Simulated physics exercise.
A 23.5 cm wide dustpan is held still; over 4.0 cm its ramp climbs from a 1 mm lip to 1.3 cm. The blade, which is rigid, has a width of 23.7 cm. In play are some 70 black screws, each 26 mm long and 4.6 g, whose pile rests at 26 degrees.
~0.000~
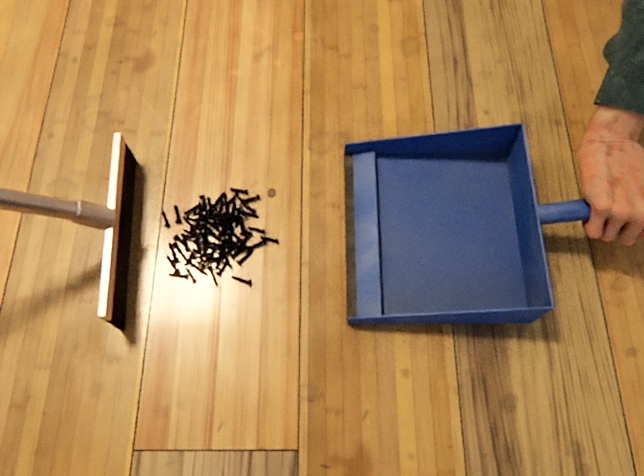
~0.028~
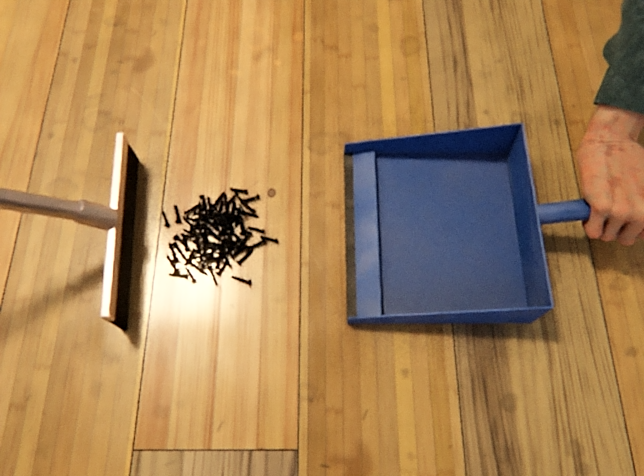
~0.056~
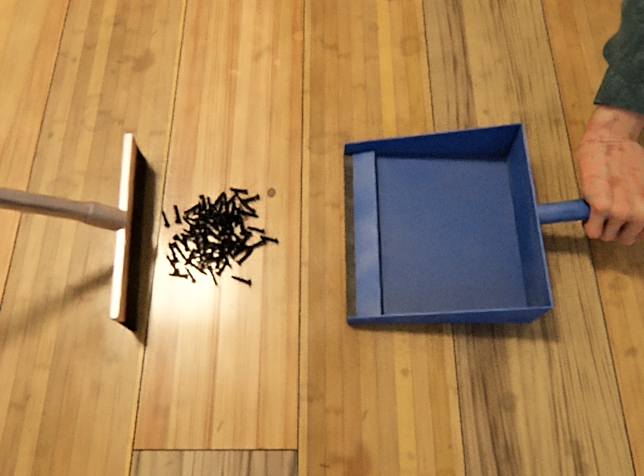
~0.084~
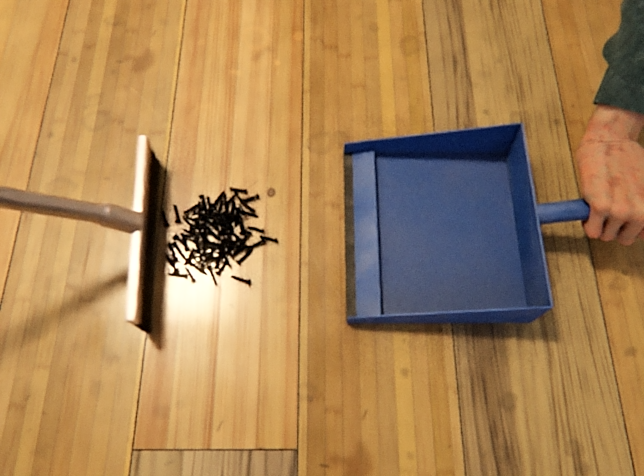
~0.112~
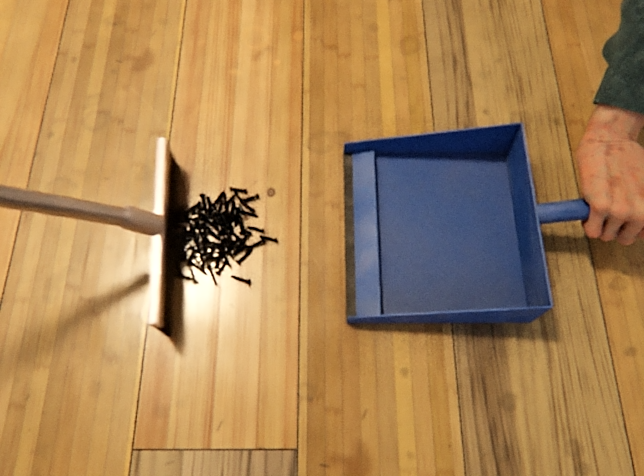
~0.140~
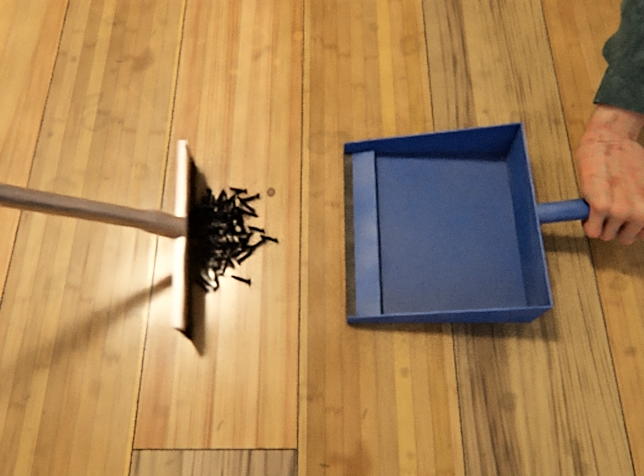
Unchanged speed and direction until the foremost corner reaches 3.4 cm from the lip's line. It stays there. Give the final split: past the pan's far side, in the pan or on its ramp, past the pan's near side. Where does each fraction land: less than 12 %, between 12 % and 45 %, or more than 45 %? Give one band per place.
In the end past the pan's far side: Low, in the pan or on its ramp: High, past the pan's near side: Low.
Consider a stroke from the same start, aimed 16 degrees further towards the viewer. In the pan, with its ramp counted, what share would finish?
30 %.
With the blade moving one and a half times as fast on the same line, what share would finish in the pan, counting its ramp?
In that case roughly 75 percent.
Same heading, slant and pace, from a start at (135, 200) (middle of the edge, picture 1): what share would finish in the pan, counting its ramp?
About 55 per cent.
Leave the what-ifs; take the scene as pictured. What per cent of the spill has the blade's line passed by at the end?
I'd put it near 0 in a hundred.
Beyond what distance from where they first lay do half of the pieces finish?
It comes to some 18 cm.
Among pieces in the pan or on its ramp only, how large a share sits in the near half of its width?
Around 40 in a hundred.
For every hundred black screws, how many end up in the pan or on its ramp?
50 %.
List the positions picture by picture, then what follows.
In the first frame, blade from (106, 316) to (120, 140), moved 0.0 cm, 0 of the pieces shifted so far; middle of the pieces at (216, 236); pan at (447, 233).
In the second frame, blade from (109, 316) to (123, 141), moved 0.4 cm, 0 of the pieces shifted so far; middle of the pieces at (216, 236).
In the third frame, blade from (118, 318) to (131, 141), moved 1.5 cm, 0 of the pieces shifted so far; middle of the pieces at (215, 236).
In the fourth frame, blade from (134, 320) to (145, 143), moved 3.3 cm, 0 of the pieces shifted so far; middle of the pieces at (215, 236).
In the fifth frame, blade from (156, 323) to (164, 145), moved 5.9 cm, 9 of the pieces shifted so far; middle of the pieces at (215, 235).
In the sixth frame, blade from (179, 326) to (185, 148), moved 8.5 cm, 45 of the pieces shifted so far; middle of the pieces at (219, 234); pan at (446, 232). Its pace works out near 0.95 m/s, heading 9 degrees towards the viewer's side.
After 0.24 s, middle of the blade 10 cm from the lip; 0 % over the lip, far side 0 %, near side 0 %.
After 0.30 s, middle of the blade 6 cm from the lip; 0 % over the lip, far side 0 %, near side 0 %.
After 0.50 s, middle of the blade 4 cm from the lip; 60 % over the lip, far side 0 %, near side 0 %.
In the end, at 1.8 s, far side 0 %, pan 50 %, near side 0 %, in front of the lip or behind the blade 50 %.
